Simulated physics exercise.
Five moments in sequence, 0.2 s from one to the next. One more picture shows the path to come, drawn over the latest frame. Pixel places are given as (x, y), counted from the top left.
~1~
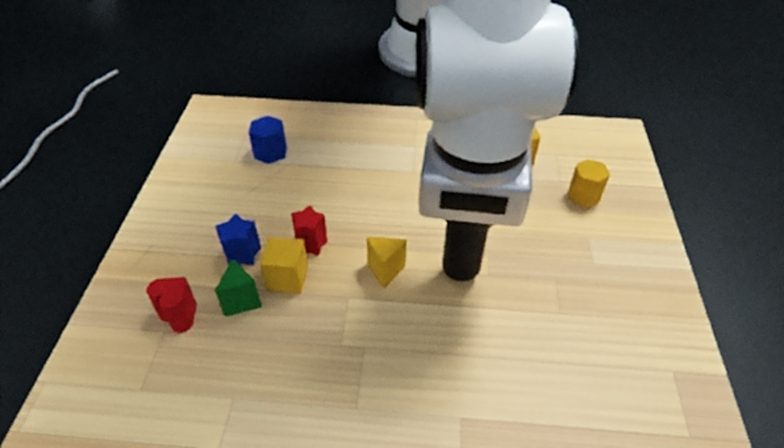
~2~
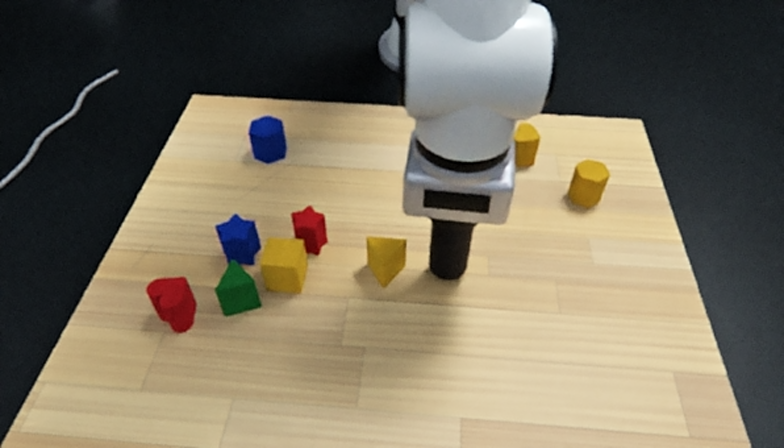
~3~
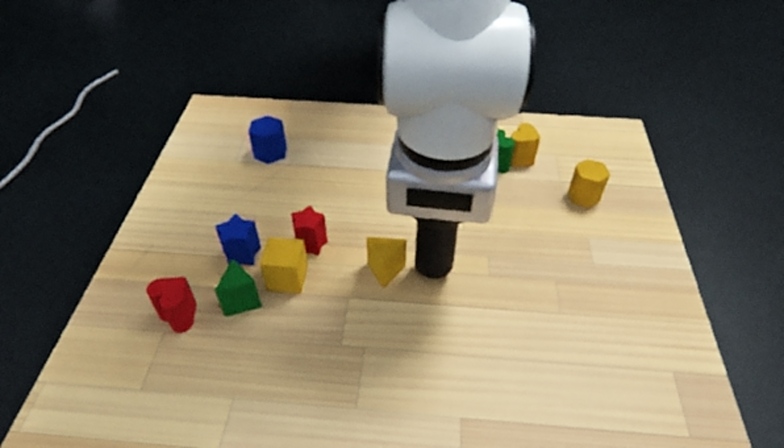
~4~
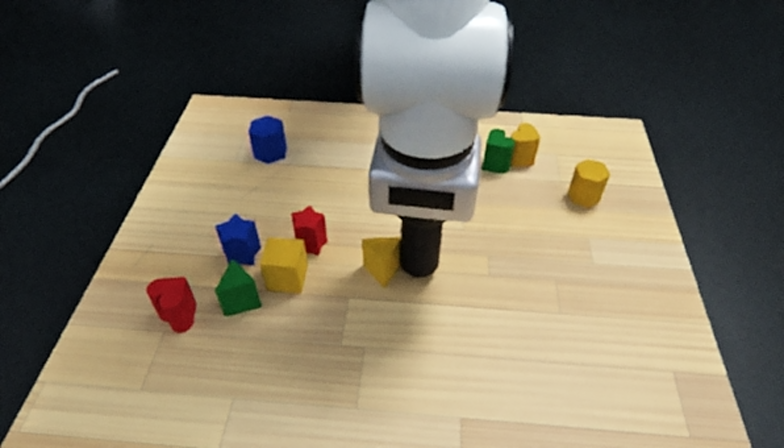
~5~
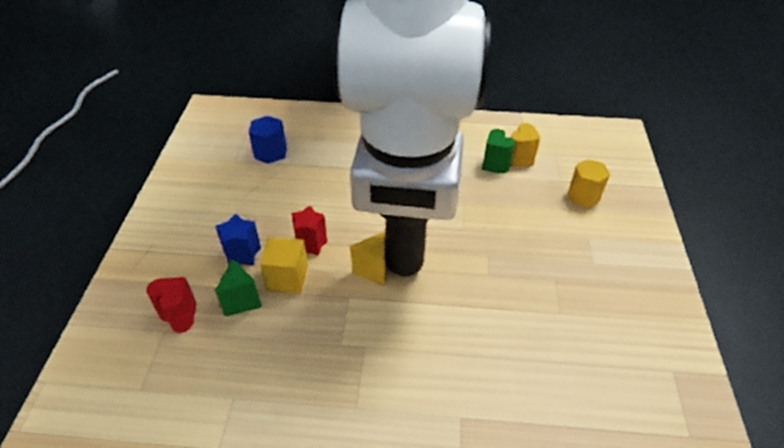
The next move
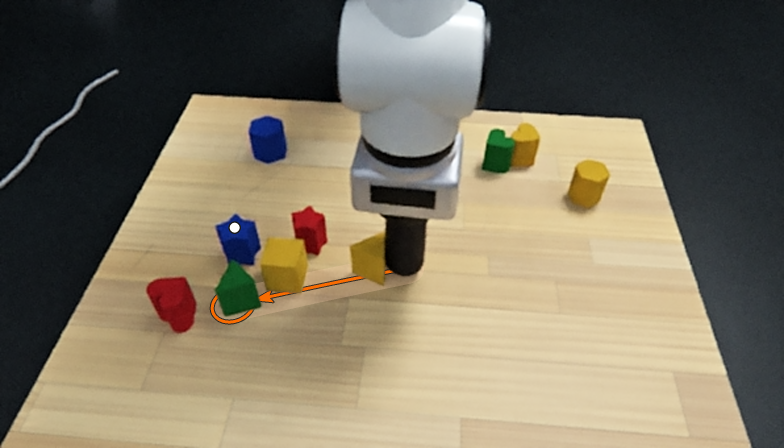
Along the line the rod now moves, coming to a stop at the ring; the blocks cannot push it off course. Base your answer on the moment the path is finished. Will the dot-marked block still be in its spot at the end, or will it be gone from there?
The dot-marked block will not stay where it is.
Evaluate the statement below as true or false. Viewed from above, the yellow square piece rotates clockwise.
True.
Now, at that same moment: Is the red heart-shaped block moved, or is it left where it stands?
Shifted.
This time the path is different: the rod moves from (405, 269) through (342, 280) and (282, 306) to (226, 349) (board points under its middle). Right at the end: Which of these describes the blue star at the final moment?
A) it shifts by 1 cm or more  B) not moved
I'll go with B - not moved.
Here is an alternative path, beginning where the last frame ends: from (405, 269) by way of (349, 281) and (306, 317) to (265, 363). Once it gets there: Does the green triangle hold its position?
Short answer: Yes.
Drawn move, from (405, 269) directly to (233, 305); the dot is on the blue star.
On the path given first. One third of the way, rod at (348, 273); yellow square piece at (275, 252), turned 15° clockwise; yellow triangle at (313, 257).
Two thirds of the way, rod at (290, 286); green triangle at (222, 281), turned 45° clockwise; yellow square piece at (254, 249), turned 45° clockwise; yellow triangle at (255, 282), turned 30° anticlockwise.
At the end, rod at (231, 298); red heart-shaped block at (151, 294), turned 35° anticlockwise; green triangle at (187, 283), turned 55° clockwise; blue star at (226, 219), turned 10° clockwise; yellow square piece at (236, 245), turned 70° clockwise; red star still; yellow triangle at (211, 307), turned 85° anticlockwise.
